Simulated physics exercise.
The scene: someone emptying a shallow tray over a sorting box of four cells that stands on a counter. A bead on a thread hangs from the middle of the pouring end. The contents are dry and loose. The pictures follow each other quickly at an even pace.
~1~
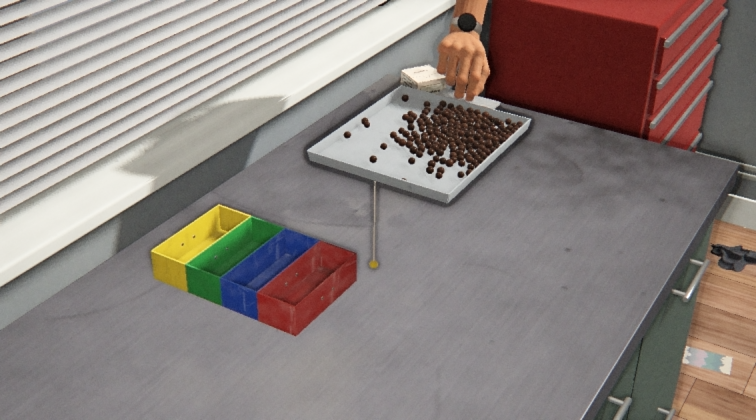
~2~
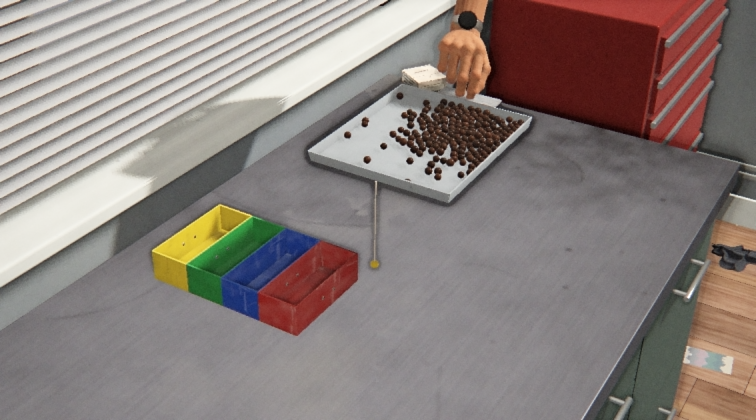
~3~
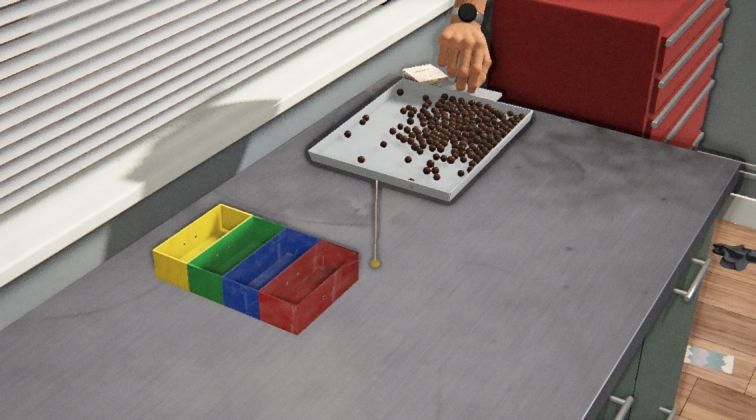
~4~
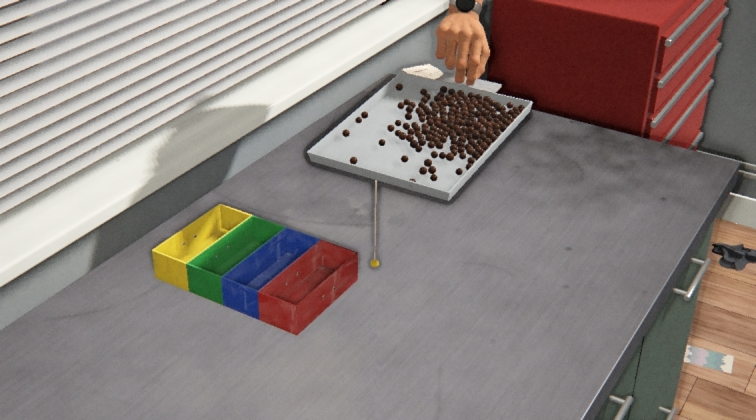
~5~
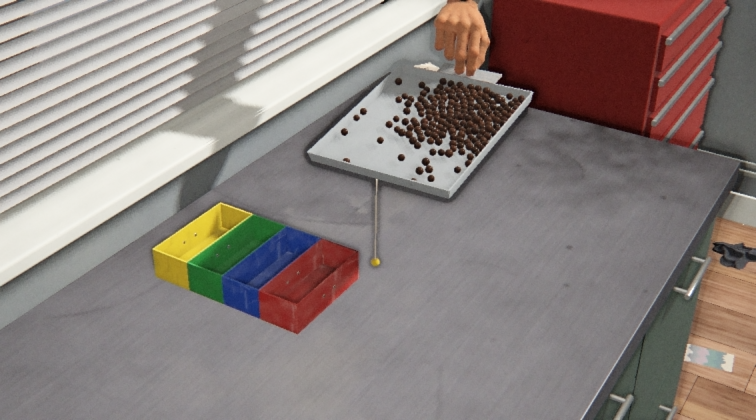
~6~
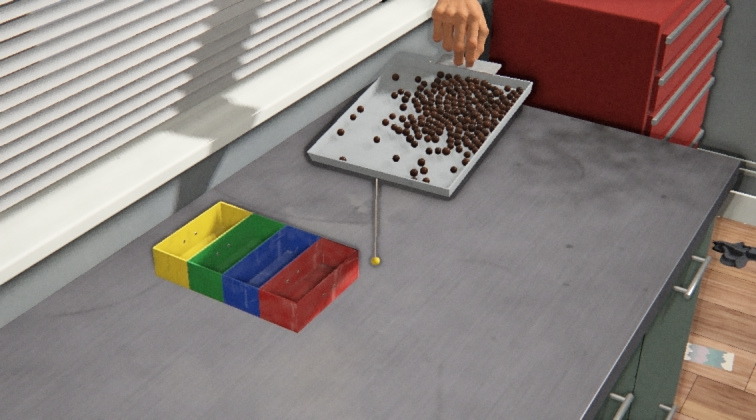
A hand gradually tilts a shallow tray of brown balls, and some roll slightly across it.
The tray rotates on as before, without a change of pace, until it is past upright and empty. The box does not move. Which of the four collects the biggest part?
Most goes to the red cell.
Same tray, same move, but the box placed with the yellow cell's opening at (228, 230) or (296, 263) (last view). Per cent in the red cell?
Near 30 % and 10 %.
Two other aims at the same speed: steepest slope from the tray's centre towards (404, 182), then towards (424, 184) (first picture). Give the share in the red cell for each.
First some 0, then 0 per cent.
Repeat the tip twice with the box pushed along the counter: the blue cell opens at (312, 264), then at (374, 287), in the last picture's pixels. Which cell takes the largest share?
One: That blue cell. Two: That yellow cell.
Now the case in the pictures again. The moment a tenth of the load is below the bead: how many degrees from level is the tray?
At some 55 degrees.
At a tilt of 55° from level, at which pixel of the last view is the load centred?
Near (372, 155).
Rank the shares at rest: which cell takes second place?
Second comes the blue one.
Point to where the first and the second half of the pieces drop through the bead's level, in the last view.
Early half (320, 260), late half (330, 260).
Soon, tray tipped steeply; most on the tray; a small part in the red cell; a stray few in the blue cell; a small part falling or outside the box.
A while on, tray tipped right over; a small part on the tray; about a third in the red cell; a small part in the blue cell; a stray few in the green cell; a stray few in the yellow cell; about half falling or outside the box.
Towards the end, tray tipped past a quarter turn; about a third in the red cell; about a quarter in the blue cell; a stray few in the green cell; a stray few in the yellow cell; about a third falling or outside the box.
Finally, tray tipped past a quarter turn; about a third in the red cell; about a quarter in the blue cell; a stray few in the green cell; a stray few in the yellow cell; about a third outside the box.
